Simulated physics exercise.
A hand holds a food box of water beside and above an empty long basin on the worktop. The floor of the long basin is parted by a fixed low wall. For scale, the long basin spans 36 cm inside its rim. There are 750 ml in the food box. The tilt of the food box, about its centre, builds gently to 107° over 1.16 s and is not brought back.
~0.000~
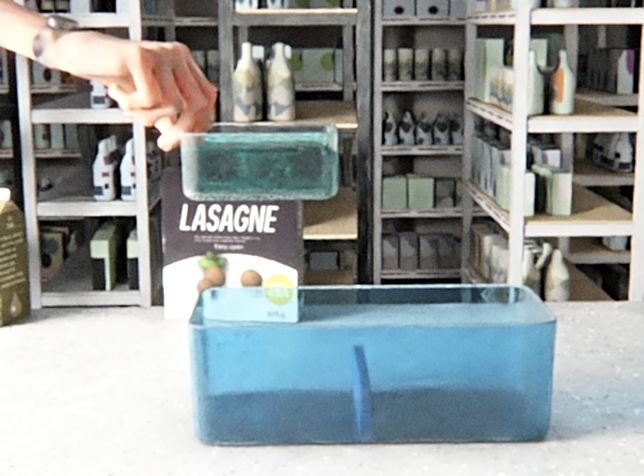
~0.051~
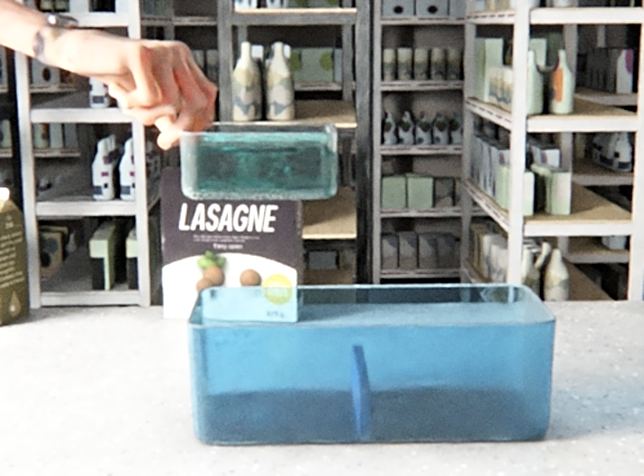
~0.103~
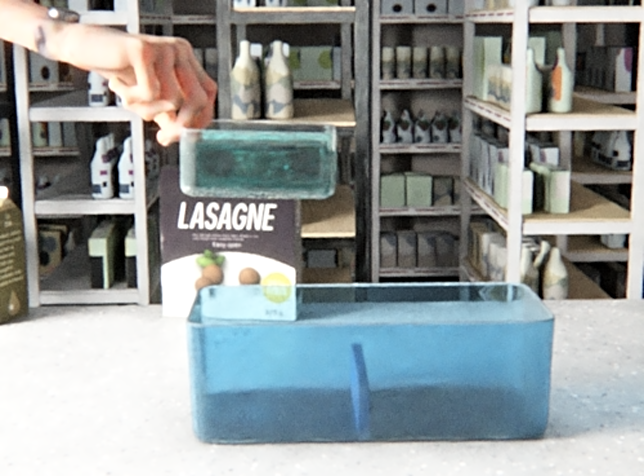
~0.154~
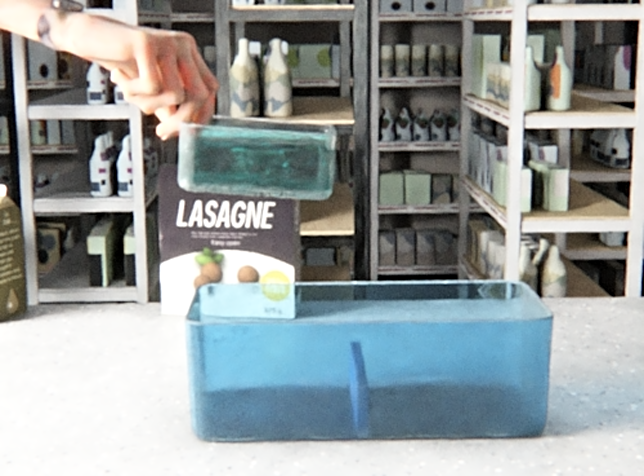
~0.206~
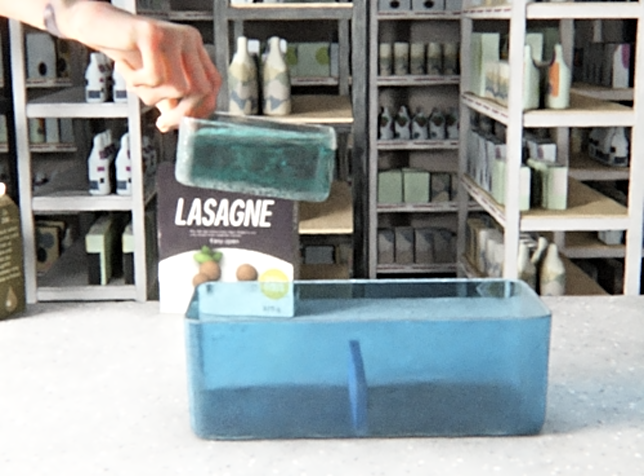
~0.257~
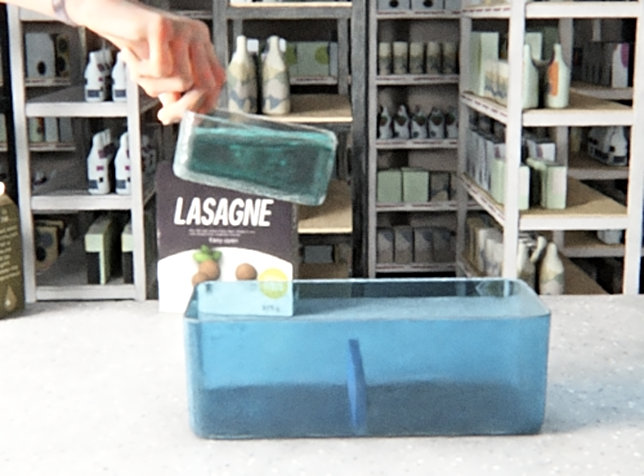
On a worktop before stocked shelves, a hand slowly tilts a small greenish container rightward above a long blue basin.
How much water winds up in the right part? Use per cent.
The far part has some 75 per cent.
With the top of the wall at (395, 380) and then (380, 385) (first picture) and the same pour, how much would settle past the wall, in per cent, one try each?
First 60, then 65 per cent.
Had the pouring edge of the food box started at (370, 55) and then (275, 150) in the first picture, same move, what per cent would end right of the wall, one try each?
In turn about 85 and 20 per cent.
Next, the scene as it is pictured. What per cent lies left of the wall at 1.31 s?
Some 22 per cent.
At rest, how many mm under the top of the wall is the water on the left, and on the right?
Left about 46 mm, right about 32 mm.
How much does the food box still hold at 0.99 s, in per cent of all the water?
Near 7 in a hundred.
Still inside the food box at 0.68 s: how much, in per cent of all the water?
About 36 per cent.
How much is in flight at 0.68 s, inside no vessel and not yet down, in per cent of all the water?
Near 42 in a hundred.
After 0.68 s the tilt is 68° and 36 per cent is still to pour, 1 is left of the wall and 21 right of it.
After 0.99 s the tilt is 101° and 7 per cent is still to pour, 10 is left of the wall and 75 right of it.
After 1.31 s the tilt is 107° and 0 per cent is still to pour, 22 is left of the wall and 75 right of it.
After 1.66 s the tilt is 107° and 0 per cent is still to pour, 23 is left of the wall and 75 right of it.
In the end 23 per cent lies left of the wall, 75 right of it and 2 outside.
